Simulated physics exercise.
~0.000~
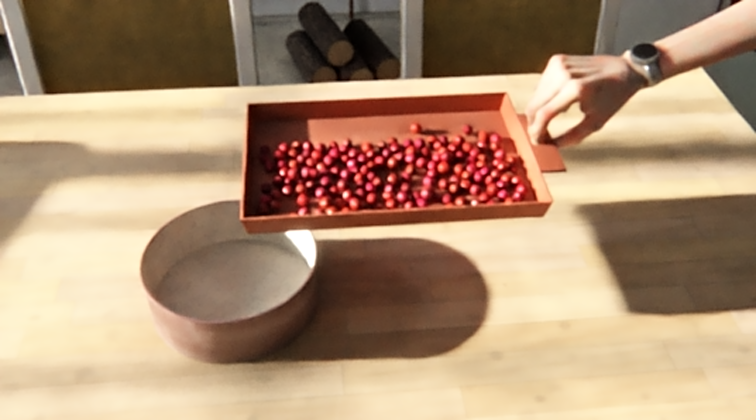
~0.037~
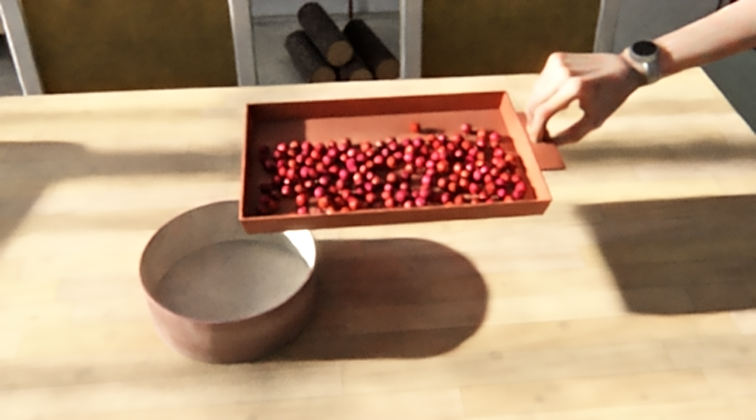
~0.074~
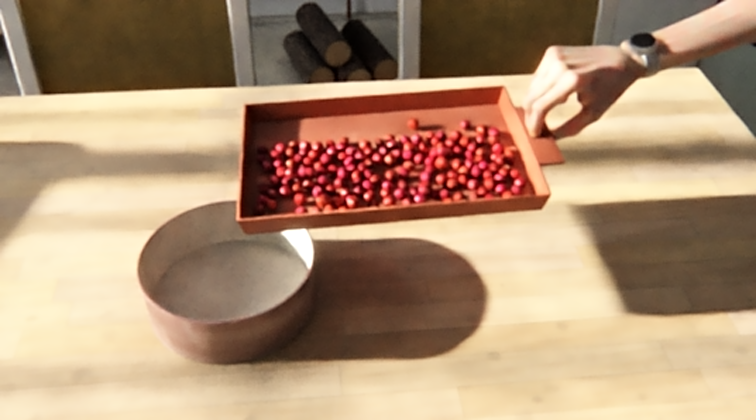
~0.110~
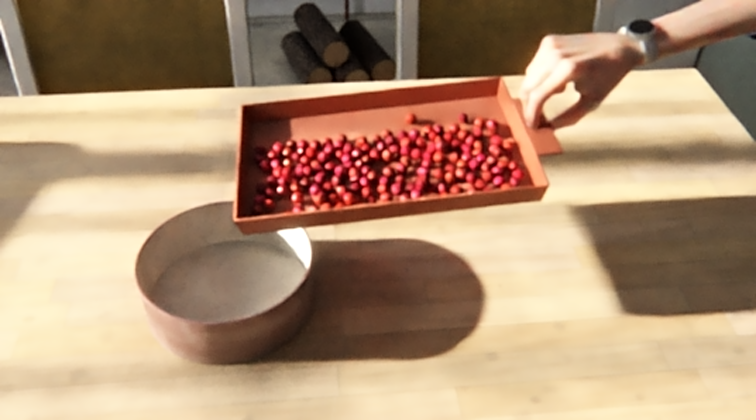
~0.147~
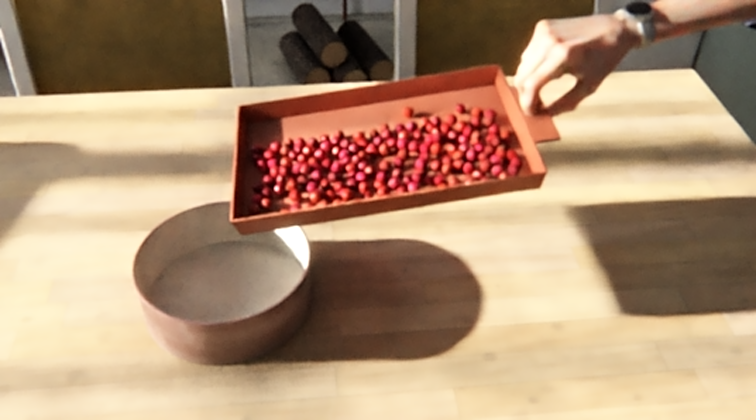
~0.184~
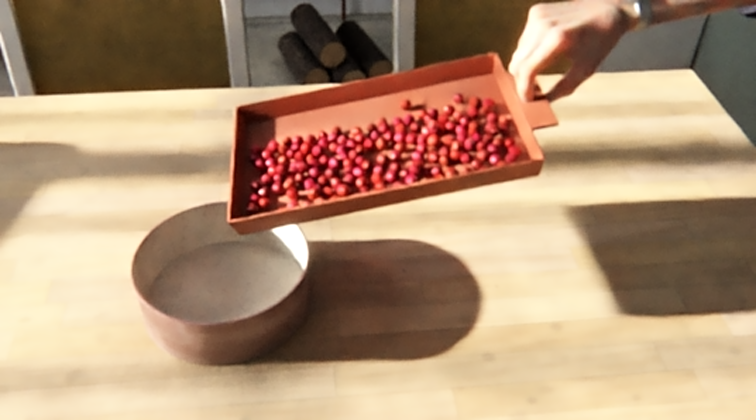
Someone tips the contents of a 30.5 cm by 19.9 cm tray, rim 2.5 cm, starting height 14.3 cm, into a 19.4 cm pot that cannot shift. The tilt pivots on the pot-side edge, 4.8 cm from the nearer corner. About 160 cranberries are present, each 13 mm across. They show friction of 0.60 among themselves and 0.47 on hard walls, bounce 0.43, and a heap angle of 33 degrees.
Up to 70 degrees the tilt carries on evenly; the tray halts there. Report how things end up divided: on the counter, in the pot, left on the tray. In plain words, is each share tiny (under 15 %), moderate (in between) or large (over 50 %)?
Counter: Tiny; pot: Tiny; tray: Large.
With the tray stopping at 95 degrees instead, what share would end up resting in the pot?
In that case, near 65 percent.
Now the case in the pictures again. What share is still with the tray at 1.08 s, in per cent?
Around 90 percent of it.
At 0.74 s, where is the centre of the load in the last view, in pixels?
Somewhere about (262, 138) in the last view.
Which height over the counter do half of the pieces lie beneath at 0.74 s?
Roughly 20 centimetres.
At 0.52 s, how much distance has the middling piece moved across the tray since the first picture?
Displacement on the tray: Roughly 5 cm.
After 0.52 s, tilt 40 degrees; the tray holds 100 %, the pot 0 %.
After 0.74 s, tilt 59 degrees; the tray holds 100 %, the pot 0 %.
After 1.08 s, tilt 70 degrees; the tray holds 90 %, the pot 5 %.
By 1.8 s all is still; counter 5 %, pot 10 %, tray 85 %.
